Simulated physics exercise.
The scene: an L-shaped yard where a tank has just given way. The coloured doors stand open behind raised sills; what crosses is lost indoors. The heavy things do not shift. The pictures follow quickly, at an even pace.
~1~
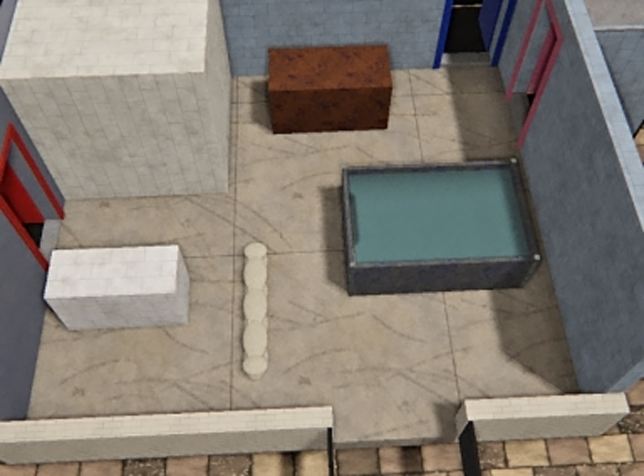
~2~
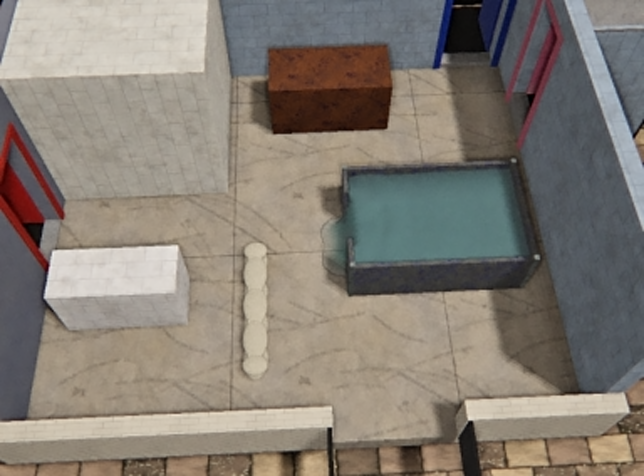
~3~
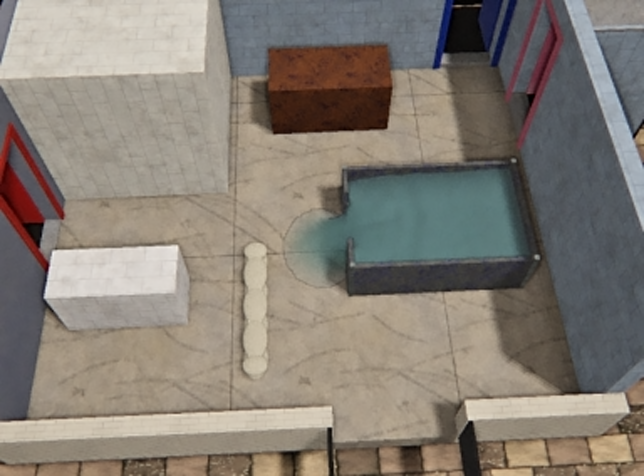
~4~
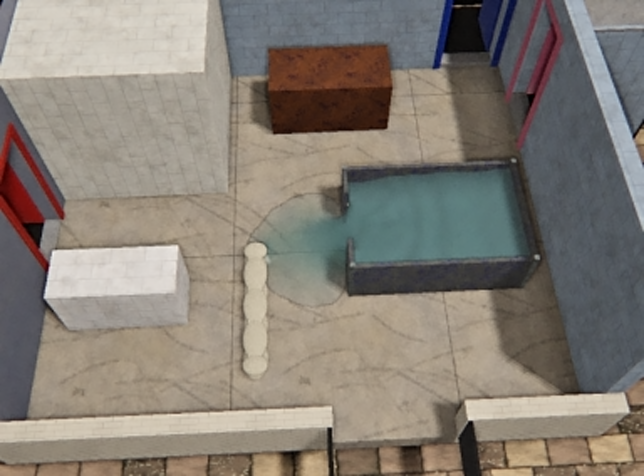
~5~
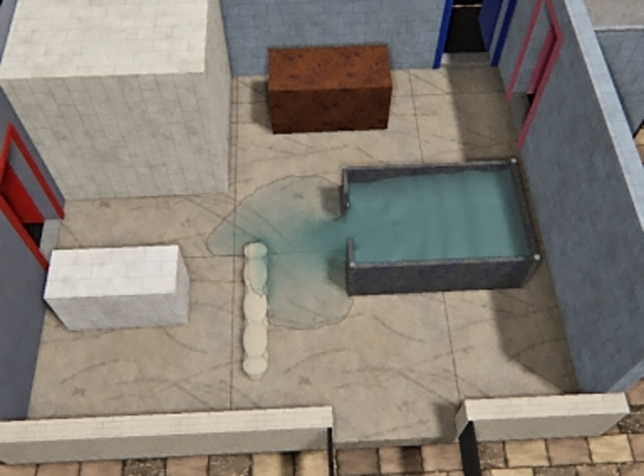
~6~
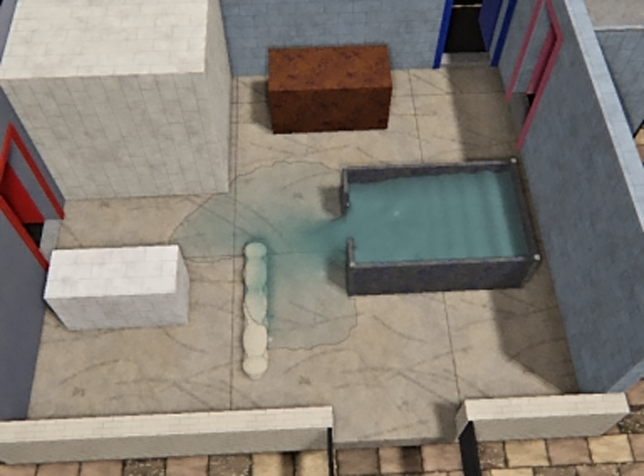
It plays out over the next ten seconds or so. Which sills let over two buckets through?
One by one: The red door floods; the pink door holds within the limit; the blue door holds within the limit.
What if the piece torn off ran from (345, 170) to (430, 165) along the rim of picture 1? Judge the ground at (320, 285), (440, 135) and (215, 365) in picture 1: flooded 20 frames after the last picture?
As listed: Awash, awash, wet.
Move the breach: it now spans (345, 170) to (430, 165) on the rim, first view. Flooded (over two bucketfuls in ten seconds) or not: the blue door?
One by one: Blue takes more.
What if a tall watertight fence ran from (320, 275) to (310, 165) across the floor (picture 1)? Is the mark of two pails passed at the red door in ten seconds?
My reading: Red door lets less in.
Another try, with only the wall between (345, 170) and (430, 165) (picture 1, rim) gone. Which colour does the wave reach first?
That is the blue one.
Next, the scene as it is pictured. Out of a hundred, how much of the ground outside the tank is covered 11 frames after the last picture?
Close to 45 %.
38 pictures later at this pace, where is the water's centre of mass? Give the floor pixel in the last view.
I would point to (305, 260).
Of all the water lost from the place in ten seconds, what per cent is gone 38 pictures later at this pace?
Roughly 75 per cent.
A moment on, water covers 30 % of the floor; the red door wet at the sill, nothing in, the pink door not reached, the blue door not reached.
Next, water covers 45 % of the floor; the red door over two buckets in, the pink door not reached, the blue door not reached.
Then, water covers 55 % of the floor; the red door far over two buckets in, the pink door not reached, the blue door not reached.
Later, water covers 75 % of the floor; the red door far over two buckets in, the pink door wet at the sill, nothing in, the blue door wet at the sill, nothing in.
In the end, water covers 95 % of the floor; the red door far over two buckets in, the pink door wet at the sill, nothing in, the blue door wet at the sill, nothing in.
